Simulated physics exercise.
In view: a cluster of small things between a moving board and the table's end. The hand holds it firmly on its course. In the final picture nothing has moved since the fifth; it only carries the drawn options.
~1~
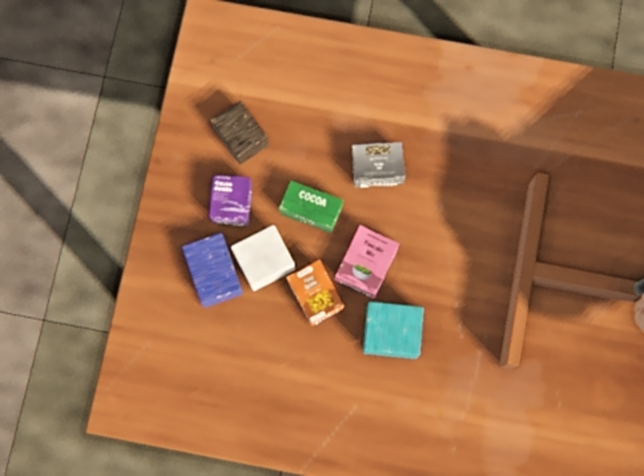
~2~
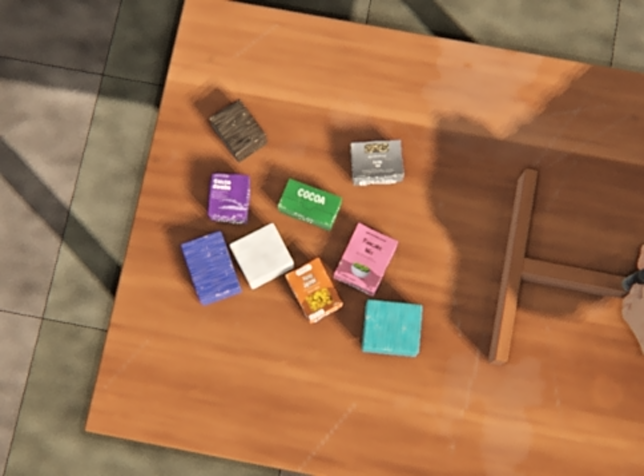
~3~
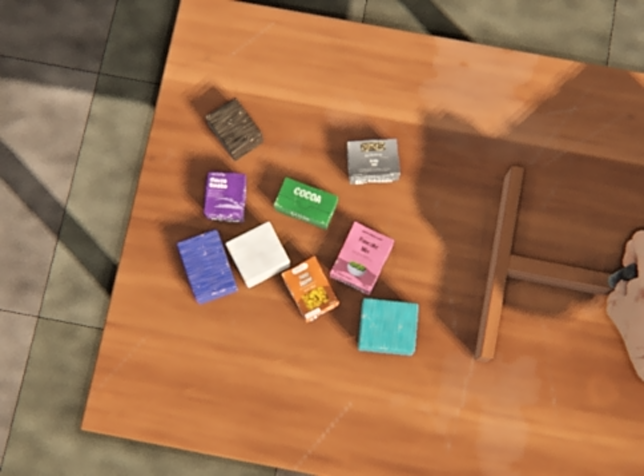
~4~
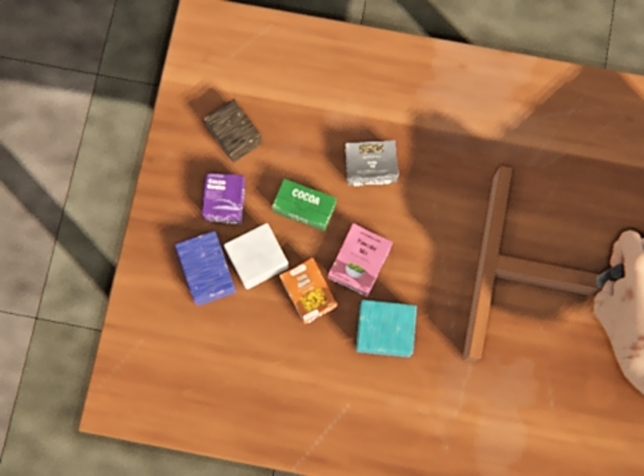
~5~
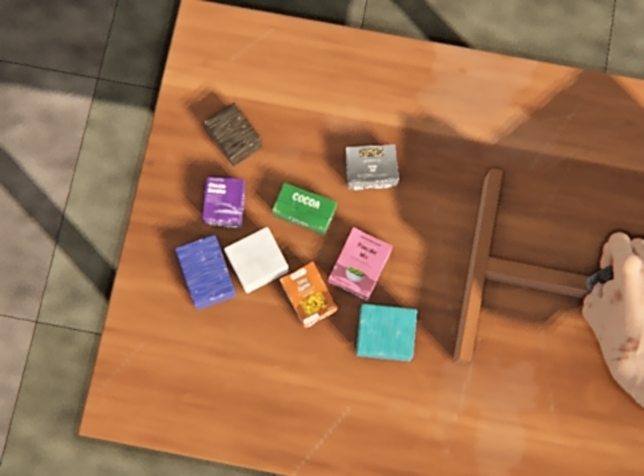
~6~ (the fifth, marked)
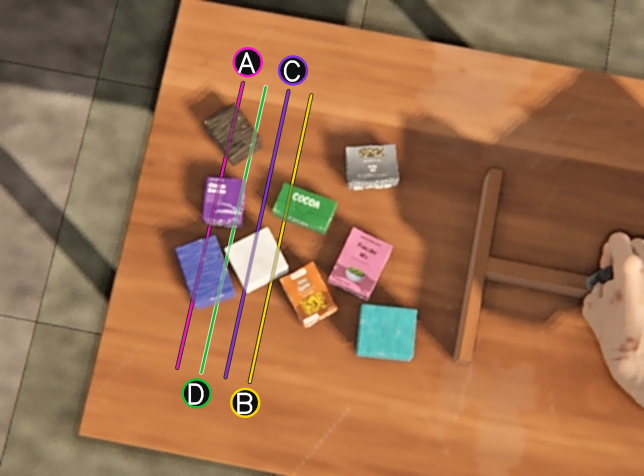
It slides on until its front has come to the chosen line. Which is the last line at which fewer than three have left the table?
As far as mark A.
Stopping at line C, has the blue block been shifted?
Yes.
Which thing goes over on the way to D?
The blue block goes over.
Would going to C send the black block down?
No.
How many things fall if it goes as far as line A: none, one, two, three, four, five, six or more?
By then, one.
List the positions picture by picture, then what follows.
The first frame shows turquoise block (393, 330); black block (240, 132); blue block (213, 270).
The second frame shows board (517, 263); grey packet (377, 163).
The third frame shows board (503, 260); pink packet (362, 258).
The fourth frame shows board (491, 260); white block (257, 257).
The fifth frame shows board (481, 262); turquoise block (386, 333); black block (234, 134); blue block (206, 272).
On the marked copy, A at (211, 221); B at (281, 234); C at (258, 230); D at (234, 225).
With A. Early on, board (384, 244); white block (253, 257); grey packet (364, 164).
Further on, board (287, 226); blue block (160, 260); purple box (202, 197).
At the end, board (212, 212); blue block over the edge; purple box (133, 185); one fallen.
As for the rest, B is within the limit but short; C is within the limit but short; D is within the limit but short.
